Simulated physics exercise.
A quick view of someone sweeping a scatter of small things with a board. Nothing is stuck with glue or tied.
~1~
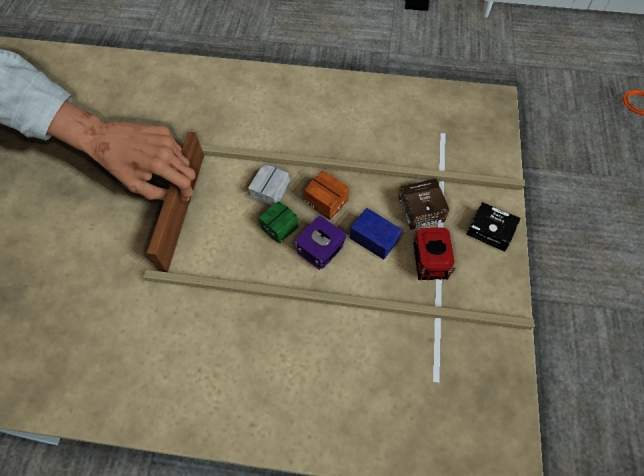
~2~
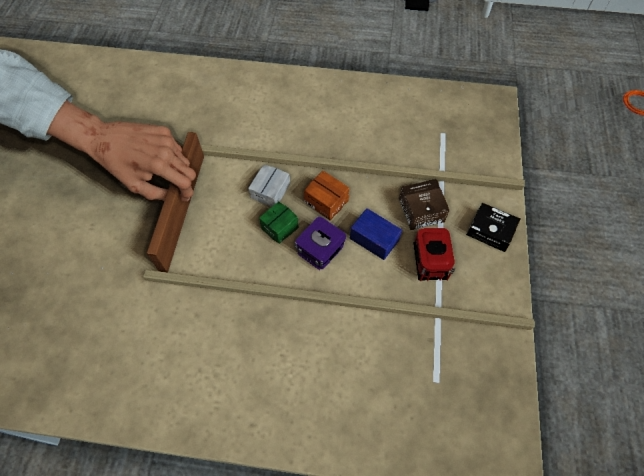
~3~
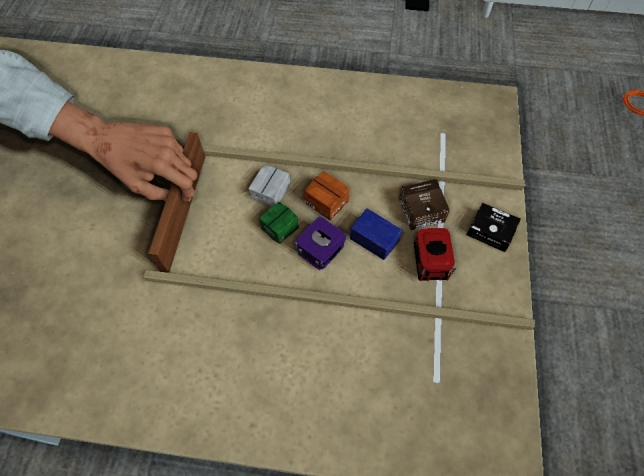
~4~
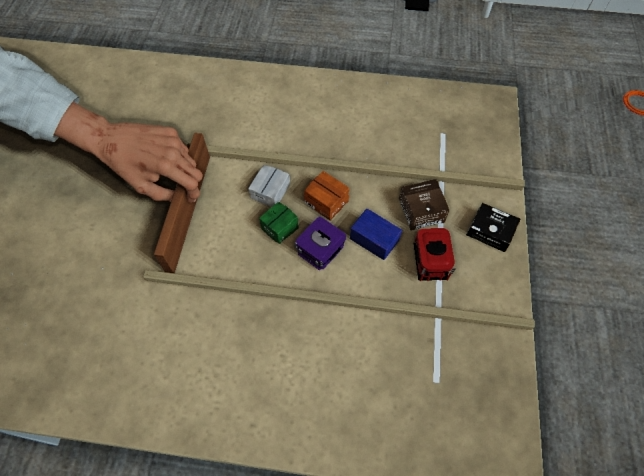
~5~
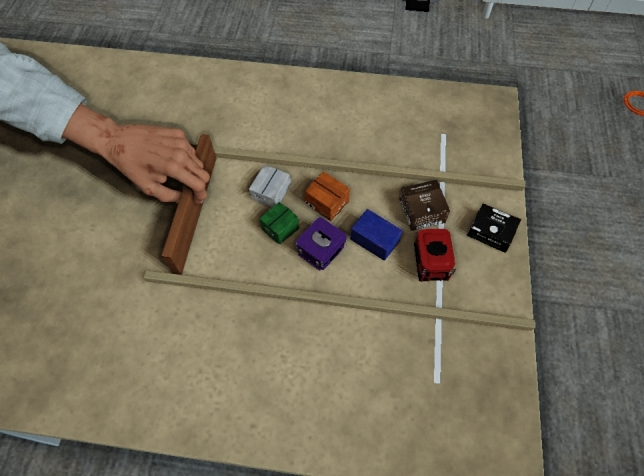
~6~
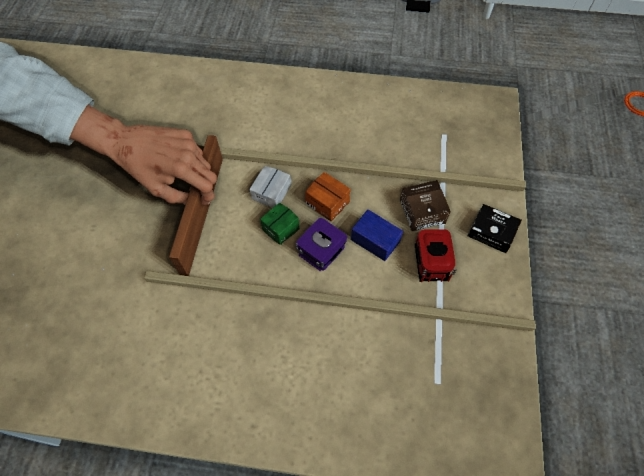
On a mottled tan tabletop above gray carpet, a hand grips an upright brown board at the left end of a lane edged by two thin strips, with small colored boxes scattered beyond it. The board stays nearly still at first, then the hand slides it slightly right, while the boxes remain in place, untouched.
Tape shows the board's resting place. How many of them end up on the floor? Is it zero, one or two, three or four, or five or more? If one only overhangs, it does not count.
I expect one or two drops over the end.
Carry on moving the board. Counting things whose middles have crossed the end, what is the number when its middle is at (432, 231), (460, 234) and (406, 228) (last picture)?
In order of the places given, that's 1, 3 and 1.
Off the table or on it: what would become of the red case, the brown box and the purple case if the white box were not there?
The red case stays put, the brown box stays put, the purple case stays put.
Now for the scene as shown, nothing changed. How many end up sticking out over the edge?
The number is 2.
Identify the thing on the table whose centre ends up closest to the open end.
The brown box is foremost.
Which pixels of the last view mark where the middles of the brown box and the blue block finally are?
First (529, 222), then (492, 256).
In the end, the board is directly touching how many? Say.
At rest, 3 are in contact.
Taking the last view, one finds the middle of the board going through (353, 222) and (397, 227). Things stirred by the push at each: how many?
Counts: 7 and 8.
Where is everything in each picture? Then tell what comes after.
In the first frame, black box (493, 226); red case (433, 254); brown box (423, 204); board (178, 200); tape (440, 241).
In the second frame, red case (433, 254); purple case (321, 244).
In the third frame, brown box (424, 205); orange box (327, 195).
In the fourth frame, black box (493, 227); blue block (375, 234).
In the fifth frame, red case (434, 255); white box (270, 186).
In the sixth frame, black box (495, 228); red case (434, 256); brown box (424, 206); board (199, 203); tape (441, 243).
A little later, none off yet; black box at rest near (495, 228); red case at rest near (434, 256); brown box at rest near (424, 206).
Next, none off yet; black box at rest near (495, 228); red case at rest near (435, 256); brown box moving near (434, 208).
Later still, none off yet; black box shifted about its own width near (533, 232); red case shifted about its own width near (491, 269); brown box shifted well along near (495, 219).
When it is over, the number that fall off is one or two; down, black box.
